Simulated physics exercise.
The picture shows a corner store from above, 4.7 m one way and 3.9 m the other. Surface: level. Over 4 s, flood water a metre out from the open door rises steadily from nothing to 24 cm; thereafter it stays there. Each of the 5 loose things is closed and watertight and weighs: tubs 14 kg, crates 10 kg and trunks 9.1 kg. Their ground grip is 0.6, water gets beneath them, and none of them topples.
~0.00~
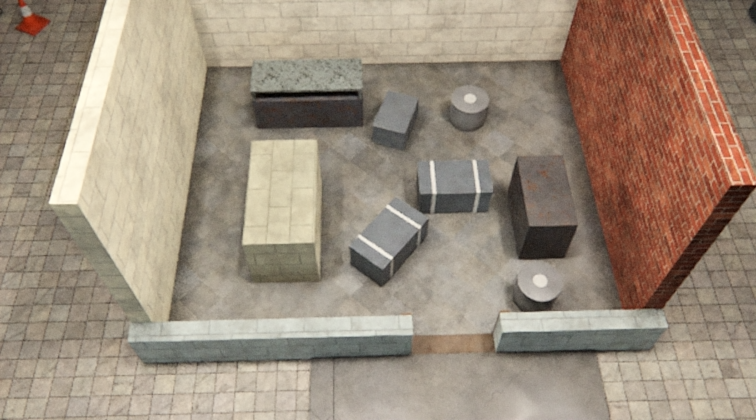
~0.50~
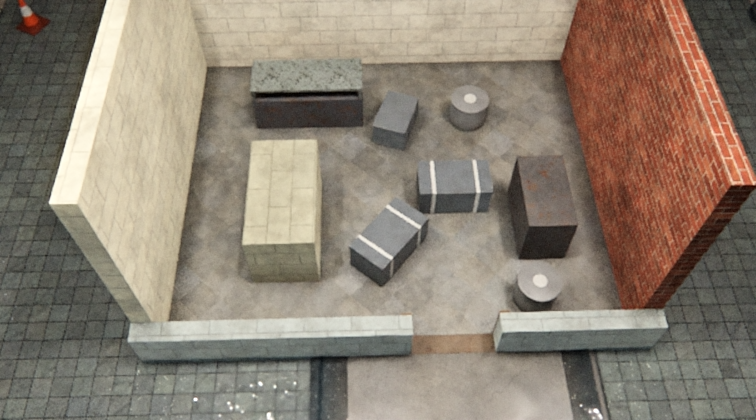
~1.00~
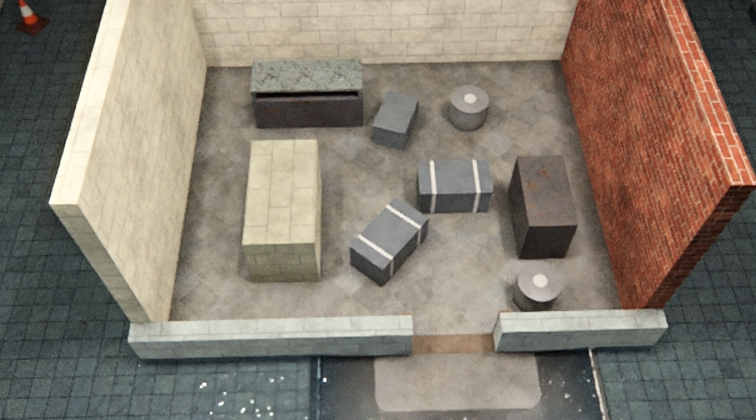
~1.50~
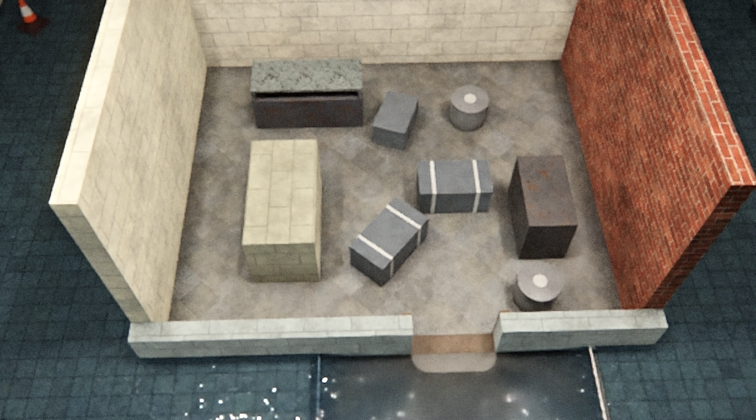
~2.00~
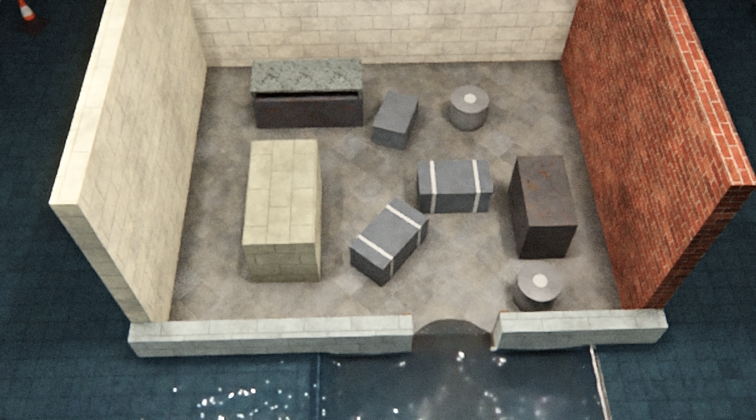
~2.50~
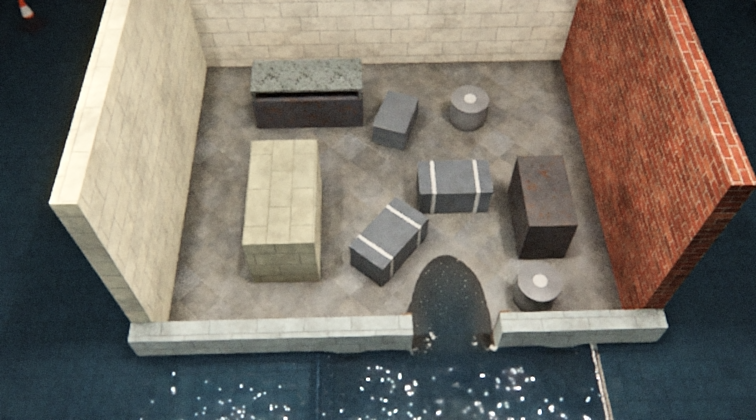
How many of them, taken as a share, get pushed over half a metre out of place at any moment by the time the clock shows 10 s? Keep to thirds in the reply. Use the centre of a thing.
My answer: Two thirds or more.
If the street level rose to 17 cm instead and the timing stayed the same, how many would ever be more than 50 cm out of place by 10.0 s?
3.
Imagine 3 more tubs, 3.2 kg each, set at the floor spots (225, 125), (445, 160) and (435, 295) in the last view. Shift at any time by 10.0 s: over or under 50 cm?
The three, in order: Smaller shift, larger, larger.
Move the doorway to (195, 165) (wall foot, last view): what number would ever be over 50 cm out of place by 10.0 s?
Then 2 of them would.
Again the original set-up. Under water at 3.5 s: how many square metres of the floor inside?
Close to 2.5 m2, I'd say.
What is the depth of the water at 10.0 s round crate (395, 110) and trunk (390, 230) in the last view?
Close to 8 and 4 centimetres.
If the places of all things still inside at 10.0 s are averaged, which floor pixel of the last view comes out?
Mean floor pixel: About (396, 151).
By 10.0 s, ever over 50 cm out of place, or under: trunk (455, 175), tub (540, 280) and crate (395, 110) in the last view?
In that order: Above the mark, below the mark, above the mark.
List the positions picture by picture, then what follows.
A tub at (540, 281), on the bottom; a tub at (470, 99), on the bottom; 0.0 m2 under water; 0 of 5 have shifted, in the first frame.
A tub at (540, 281), on the bottom; a tub at (470, 99) rests on the ground; 0.0 m2 under water; 0 of 5 have shifted, in the second frame.
A tub at (540, 281), on the bottom; a tub at (470, 99), on the bottom; water covers 0.0 m2; 0 of 5 have shifted, in the third frame.
A tub at (540, 281) rests on the ground; a tub at (470, 99), on the bottom; 0.0 m2 under water; 0 of 5 have shifted, in the fourth frame.
A tub at (540, 281), on the bottom; a tub at (470, 99) rests on the ground; water covers 0.1 m2; 0 of 5 have shifted, in the fifth frame.
A tub at (540, 281), on the bottom; a tub at (470, 99), on the bottom; 0.6 m2 under water; 0 of 5 have shifted, in the sixth frame.
After 3.5 s 0 of 5 are over 50 cm from their spots; 0 afloat.
After 4.5 s 2 of 5 are over 50 cm from their spots; 0 afloat.
After 7.0 s 3 of 5 are over 50 cm from their spots; 3 afloat.
After 10.0 s 4 of 5 are over 50 cm from their spots, and 4 have been at some point; 4 afloat.
